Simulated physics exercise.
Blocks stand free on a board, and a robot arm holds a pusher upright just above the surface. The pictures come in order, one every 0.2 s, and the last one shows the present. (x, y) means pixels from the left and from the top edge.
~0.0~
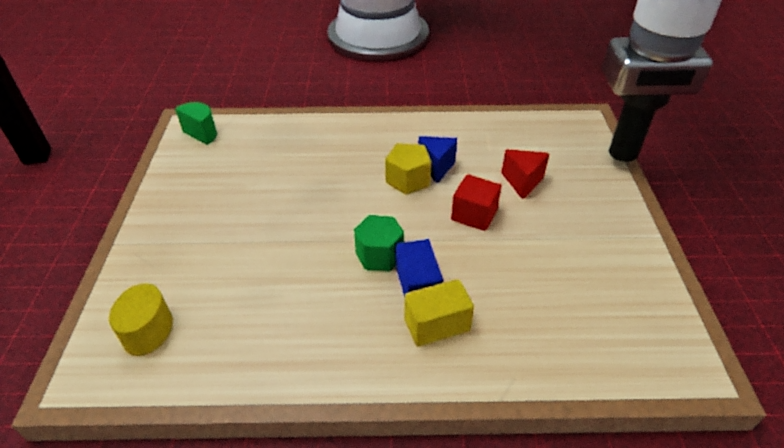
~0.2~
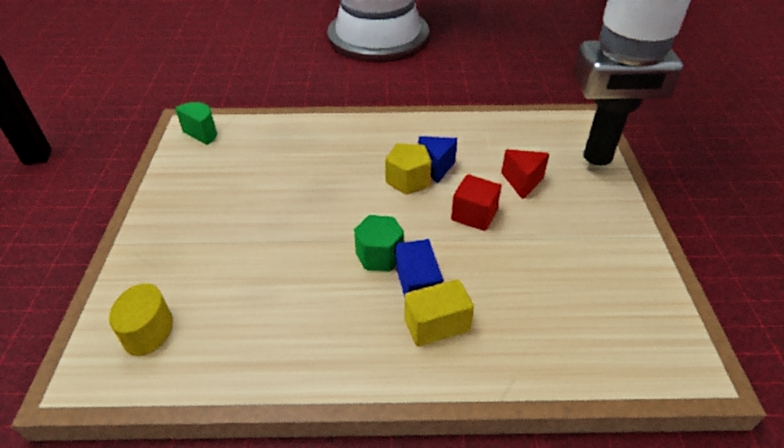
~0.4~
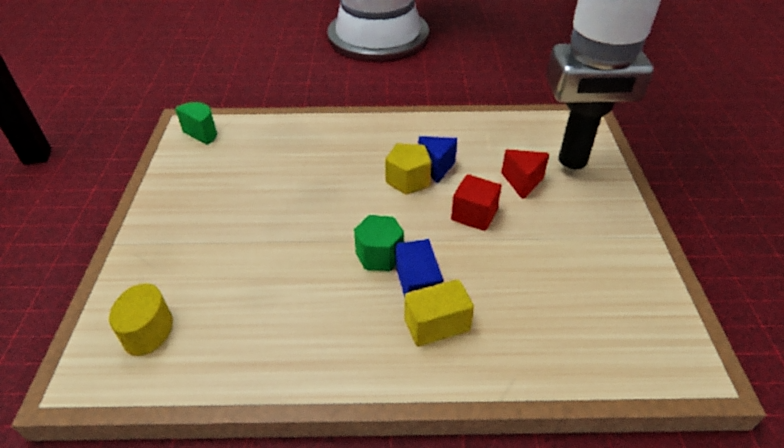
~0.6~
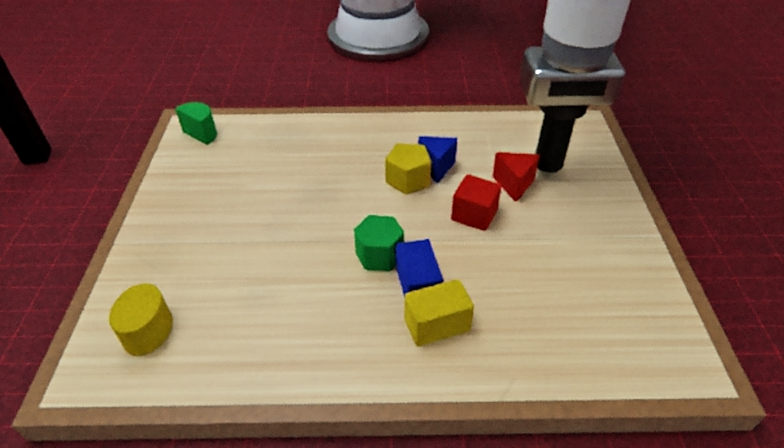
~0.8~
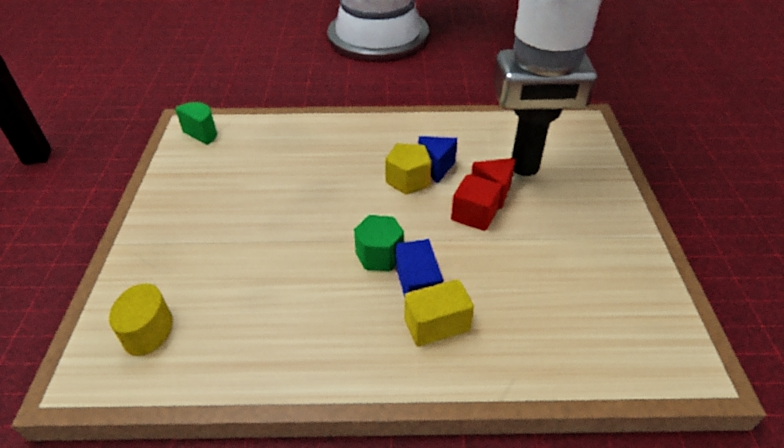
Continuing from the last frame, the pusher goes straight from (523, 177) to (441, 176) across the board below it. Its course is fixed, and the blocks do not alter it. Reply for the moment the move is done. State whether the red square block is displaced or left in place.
That block slides.
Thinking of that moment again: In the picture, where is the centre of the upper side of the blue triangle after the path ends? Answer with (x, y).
(423, 137)
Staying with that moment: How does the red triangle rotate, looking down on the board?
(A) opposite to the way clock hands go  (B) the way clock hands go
A (opposite to the way clock hands go)
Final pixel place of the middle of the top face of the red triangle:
(448, 170)
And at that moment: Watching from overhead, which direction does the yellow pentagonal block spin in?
It rotates counterclockwise.
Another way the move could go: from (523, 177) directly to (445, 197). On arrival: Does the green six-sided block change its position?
No, that is not what happens.
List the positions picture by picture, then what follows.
Pusher's lower end (623, 153); yellow pentagonal block (409, 155); blue triangle (438, 144); red square block (478, 189); red triangle (528, 158), in the first picture.
Pusher (598, 157); blocks still, in the second picture.
Pusher (573, 161); blocks still, in the third picture.
Pusher (548, 164); red triangle (519, 161), in the fourth picture.
Pusher (525, 167); yellow pentagonal block (409, 155); blue triangle (438, 144); red square block (478, 189); red triangle (498, 167), in the fifth picture.
On the path given first. Halfway along, pusher (482, 166); red square block (474, 194), turned 20° anticlockwise; red triangle (471, 171), turned 55° anticlockwise.
At the end, pusher (441, 167); yellow pentagonal block (403, 154), turned 20° anticlockwise; blue triangle (423, 137); red square block (474, 196), turned 35° anticlockwise; red triangle (448, 170), turned 110° anticlockwise.
